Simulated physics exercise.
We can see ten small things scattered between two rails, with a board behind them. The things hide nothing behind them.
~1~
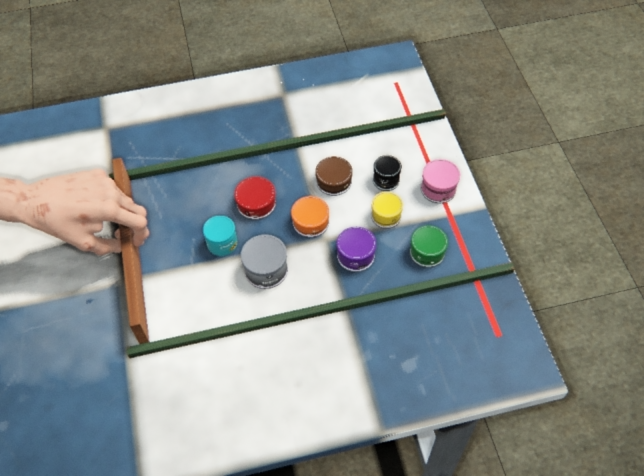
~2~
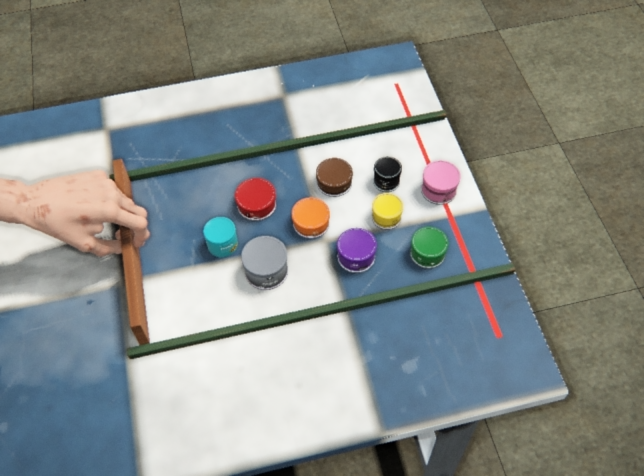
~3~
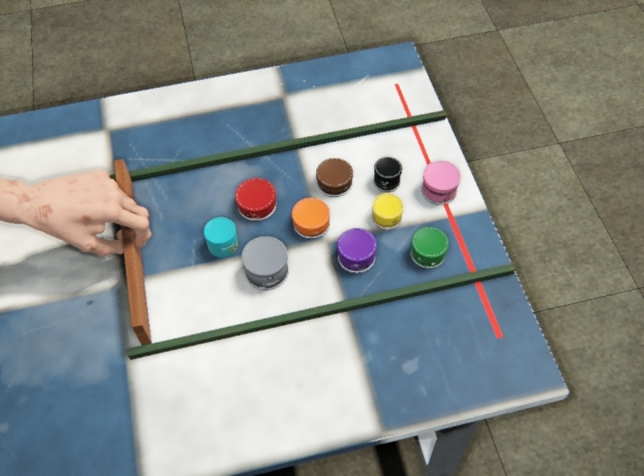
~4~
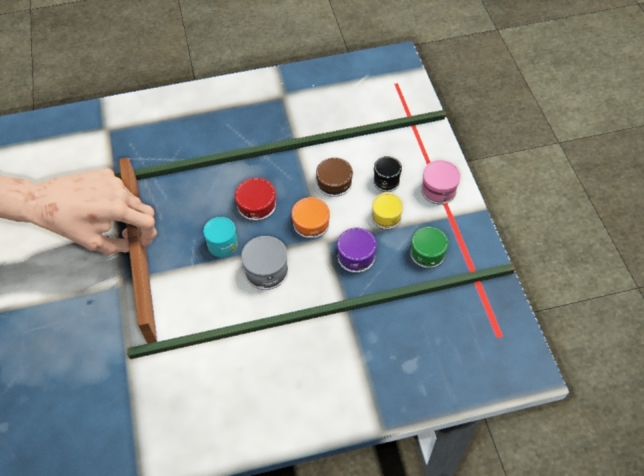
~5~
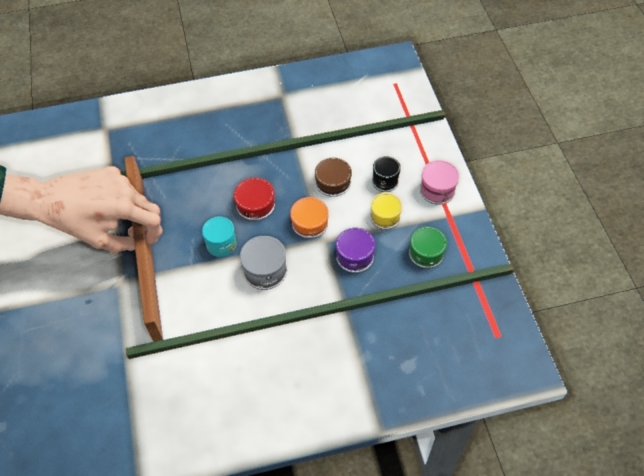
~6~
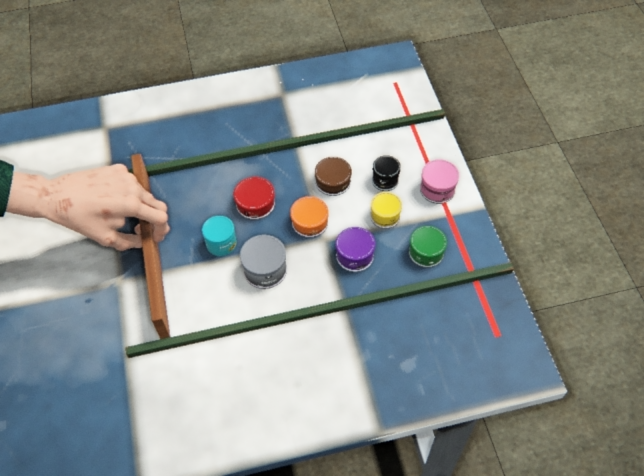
A hand grips a wooden board and at first holds it nearly still at the left end of two green rails. It then slides the board slightly right, toward the turquoise and gray containers, while all ten colorful containers stay in place, the pink one beside a red line.
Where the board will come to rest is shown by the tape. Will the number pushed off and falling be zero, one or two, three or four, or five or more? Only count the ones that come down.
It will be five or more.
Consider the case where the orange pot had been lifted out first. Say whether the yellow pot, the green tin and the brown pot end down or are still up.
Yellow pot: Over the edge; green tin: Still there; brown pot: Still there.
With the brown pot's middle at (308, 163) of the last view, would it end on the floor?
From that start the object is safe.
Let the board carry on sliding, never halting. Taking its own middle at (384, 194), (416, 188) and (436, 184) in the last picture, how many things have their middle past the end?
The counts are 0, 2 and 5, in that order.
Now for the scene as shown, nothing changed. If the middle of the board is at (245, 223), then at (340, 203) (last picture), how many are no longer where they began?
3 and 9.
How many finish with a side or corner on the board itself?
Count recorded: 4.
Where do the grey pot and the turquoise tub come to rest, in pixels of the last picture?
Roughly (472, 207), and the other roughly (454, 181).
Soon after, none off yet; pink tin at rest near (439, 182); green tin at rest near (427, 247); black pot at rest near (386, 174).
Then, none off yet; pink tin at rest near (439, 182); green tin moved about its own width near (456, 248); black pot moved about its own width near (410, 170).
By the end, the number that fall off is five or more; fallen, orange pot, purple tin, yellow pot, black pot and pink tin.
